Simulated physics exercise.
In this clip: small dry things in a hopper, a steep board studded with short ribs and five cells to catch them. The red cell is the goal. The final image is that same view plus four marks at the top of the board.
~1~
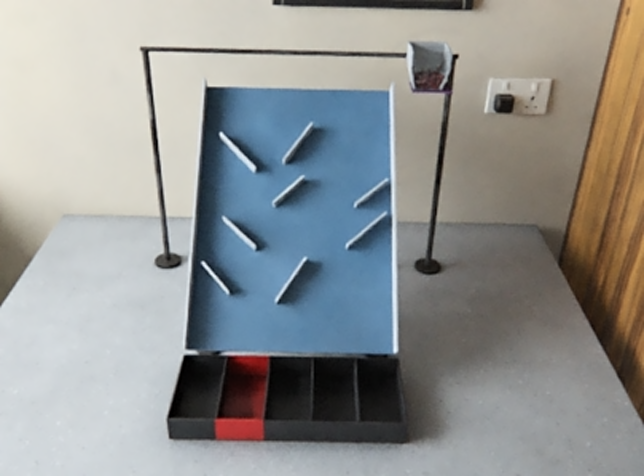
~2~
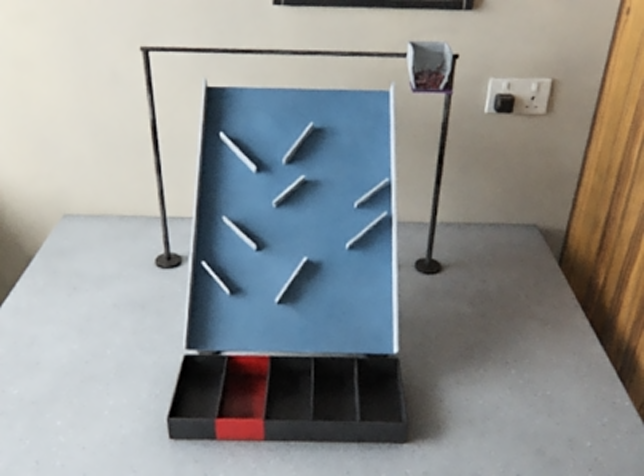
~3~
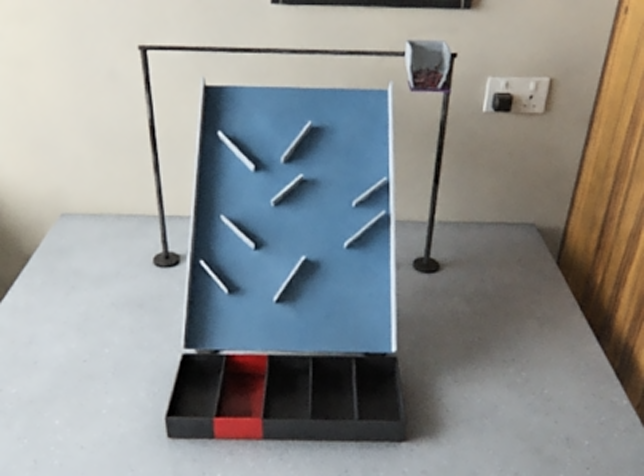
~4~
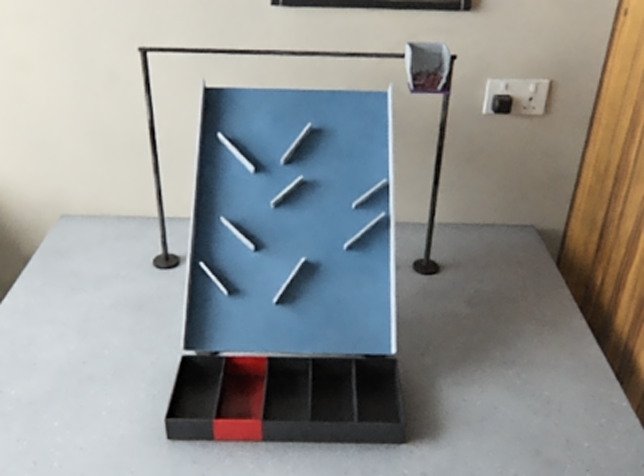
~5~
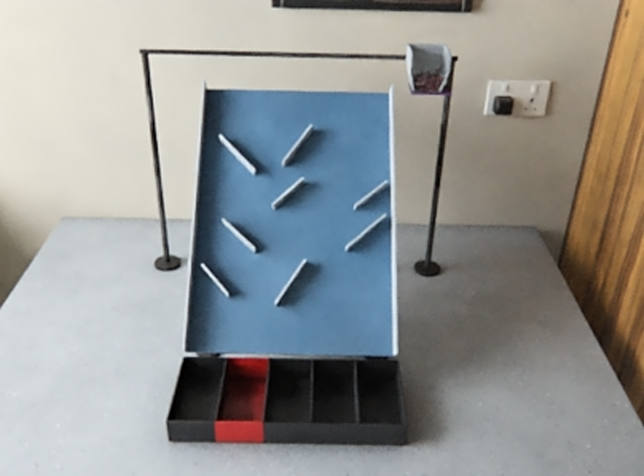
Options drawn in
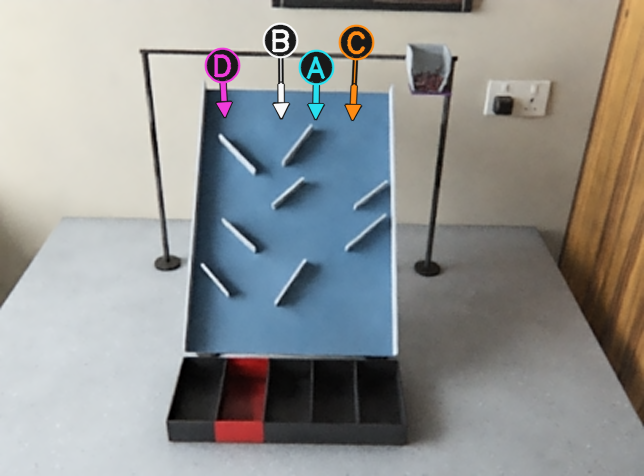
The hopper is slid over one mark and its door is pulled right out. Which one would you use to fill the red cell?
Use mark B.
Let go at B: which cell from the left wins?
The second from the left.
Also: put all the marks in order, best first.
The order is B, D, A, C.
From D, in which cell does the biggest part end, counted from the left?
It is the second one.
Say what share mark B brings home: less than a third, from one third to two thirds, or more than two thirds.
More than two thirds.
On the marked copy, mark A meets the board at (315, 113); mark B meets the board at (281, 112); mark C meets the board at (352, 114); mark D meets the board at (224, 111).
For mark A, about a third in the red cell, about half in other cells, a stray few held on the board, a small part outside the box.
For mark B, most in the red cell, a small part in other cells, a small part held on the board.
For mark C, a stray few in the red cell, most in other cells, a small part held on the board, a stray few outside the box.
For mark D, about two thirds in the red cell, a small part in other cells, about a quarter held on the board.
